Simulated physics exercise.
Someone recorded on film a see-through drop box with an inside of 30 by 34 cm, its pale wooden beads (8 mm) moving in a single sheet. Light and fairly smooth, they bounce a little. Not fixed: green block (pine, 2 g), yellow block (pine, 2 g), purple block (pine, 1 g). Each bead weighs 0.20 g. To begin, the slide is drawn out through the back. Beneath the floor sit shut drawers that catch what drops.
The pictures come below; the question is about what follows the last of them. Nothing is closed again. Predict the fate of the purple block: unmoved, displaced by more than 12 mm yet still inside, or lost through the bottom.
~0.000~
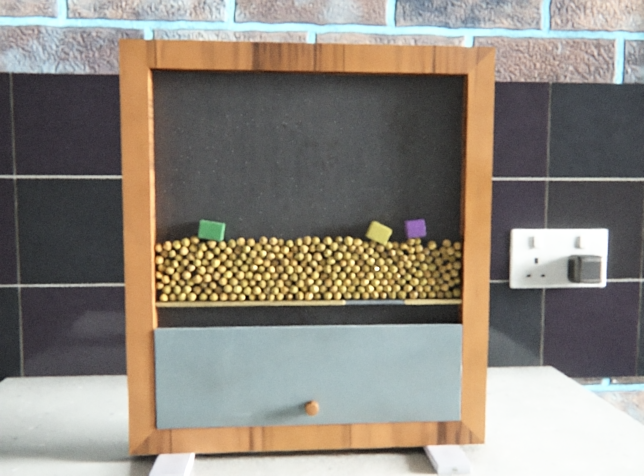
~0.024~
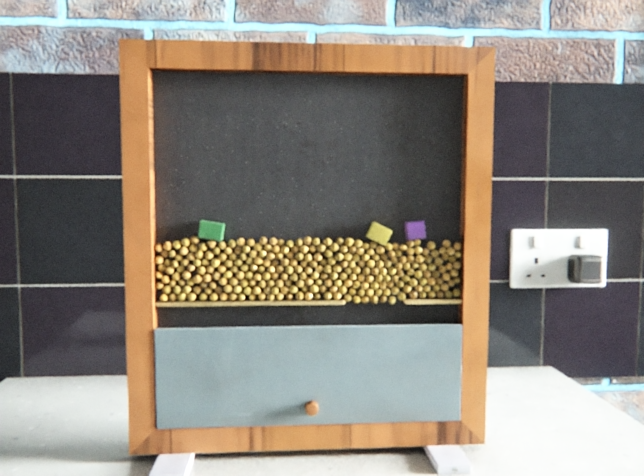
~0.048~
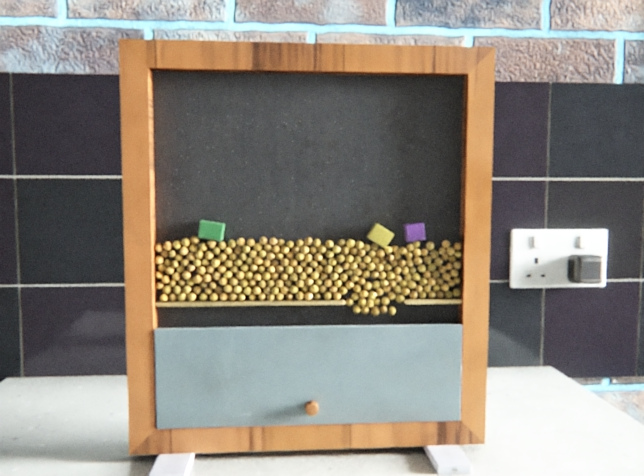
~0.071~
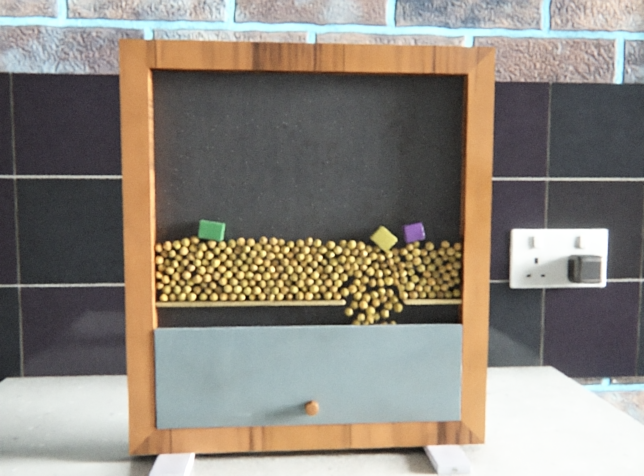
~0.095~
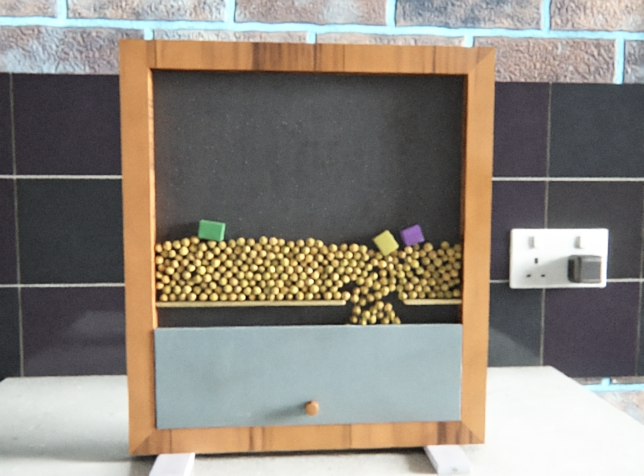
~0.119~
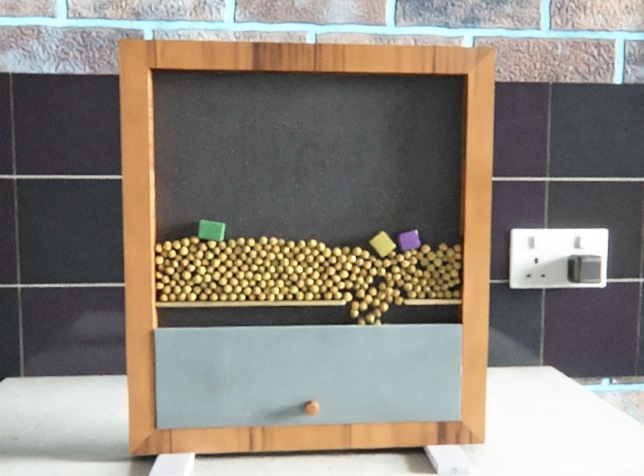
Lost through the bottom.
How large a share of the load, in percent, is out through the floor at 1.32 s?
Around 45 %.
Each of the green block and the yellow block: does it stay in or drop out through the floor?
Green block still there, yellow block gone.
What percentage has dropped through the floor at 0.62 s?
Roughly 40 in every hundred.
After 0.27 s, 30 % are out; green block moved 0.0 cm tilted 10°; yellow block moved 9.0 cm tilted 33°; purple block moved 7.5 cm tilted 49°.
After 0.62 s, 40 % are out; green block moved 0.0 cm tilted 10°; yellow block below the floor; purple block below the floor.
After 1.32 s, 45 % are out; green block moved 0.0 cm tilted 10°; yellow block below the floor; purple block below the floor.
All still by 1.5 s, 45 % are out; green block moved 0.0 cm tilted 10°; yellow block below the floor; purple block below the floor.
